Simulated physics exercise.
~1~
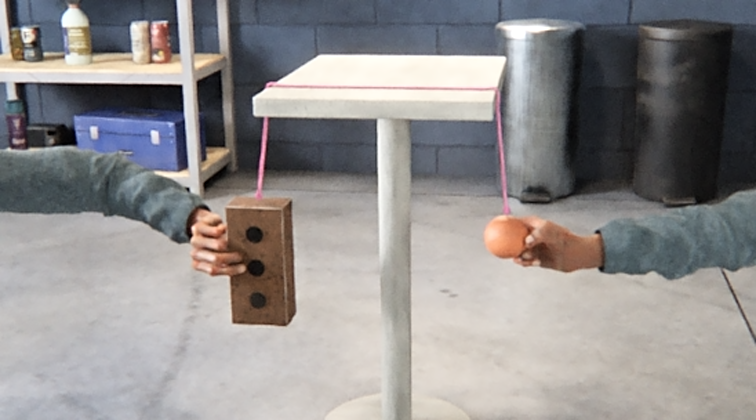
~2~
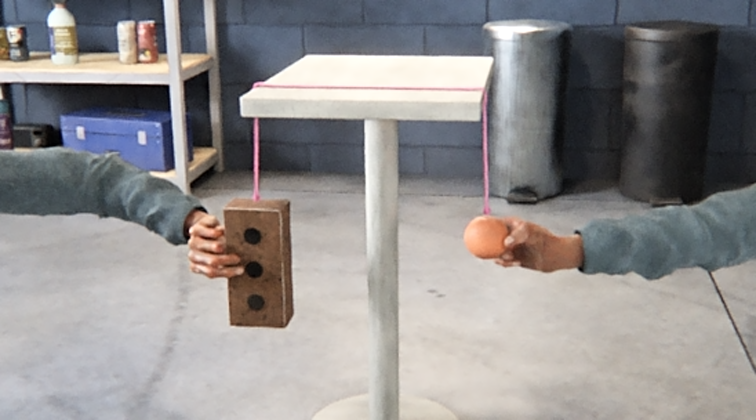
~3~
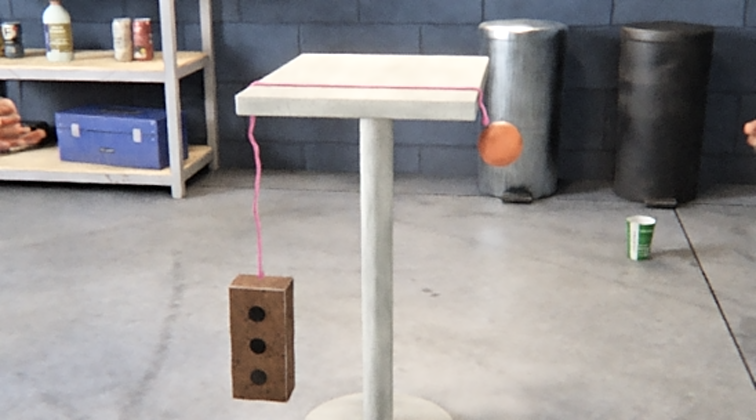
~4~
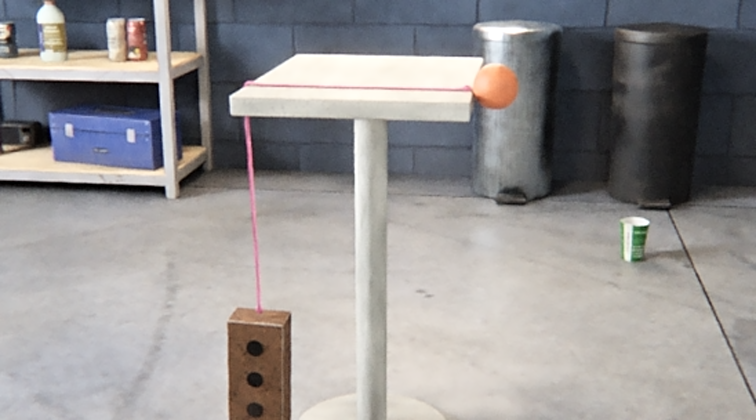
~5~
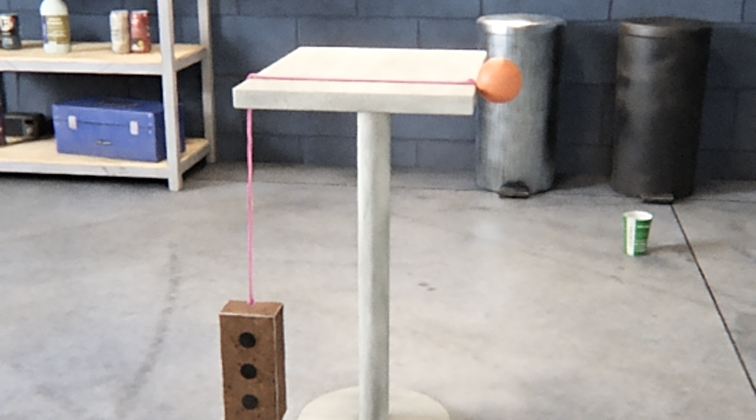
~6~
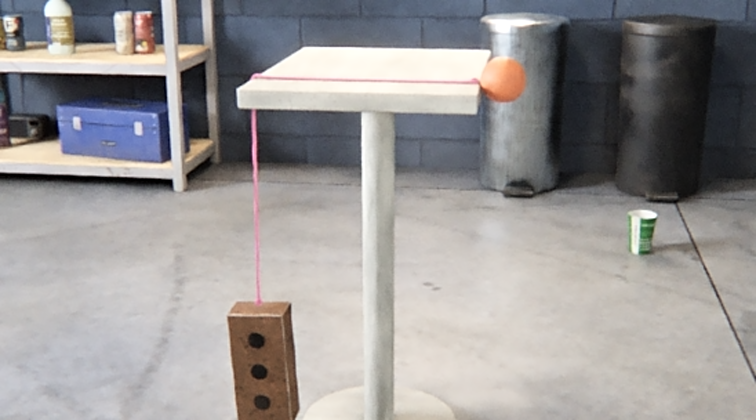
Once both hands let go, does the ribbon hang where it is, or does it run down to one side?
It runs down on the left side, with the brick dropping and the orange being pulled up to the right edge of the tabletop.
A brown brick, tied by a pink ribbon over a small white table to an orange, dropped on the left once both hands let go, pulling the orange up to the right edge of the tabletop, where everything came to rest.
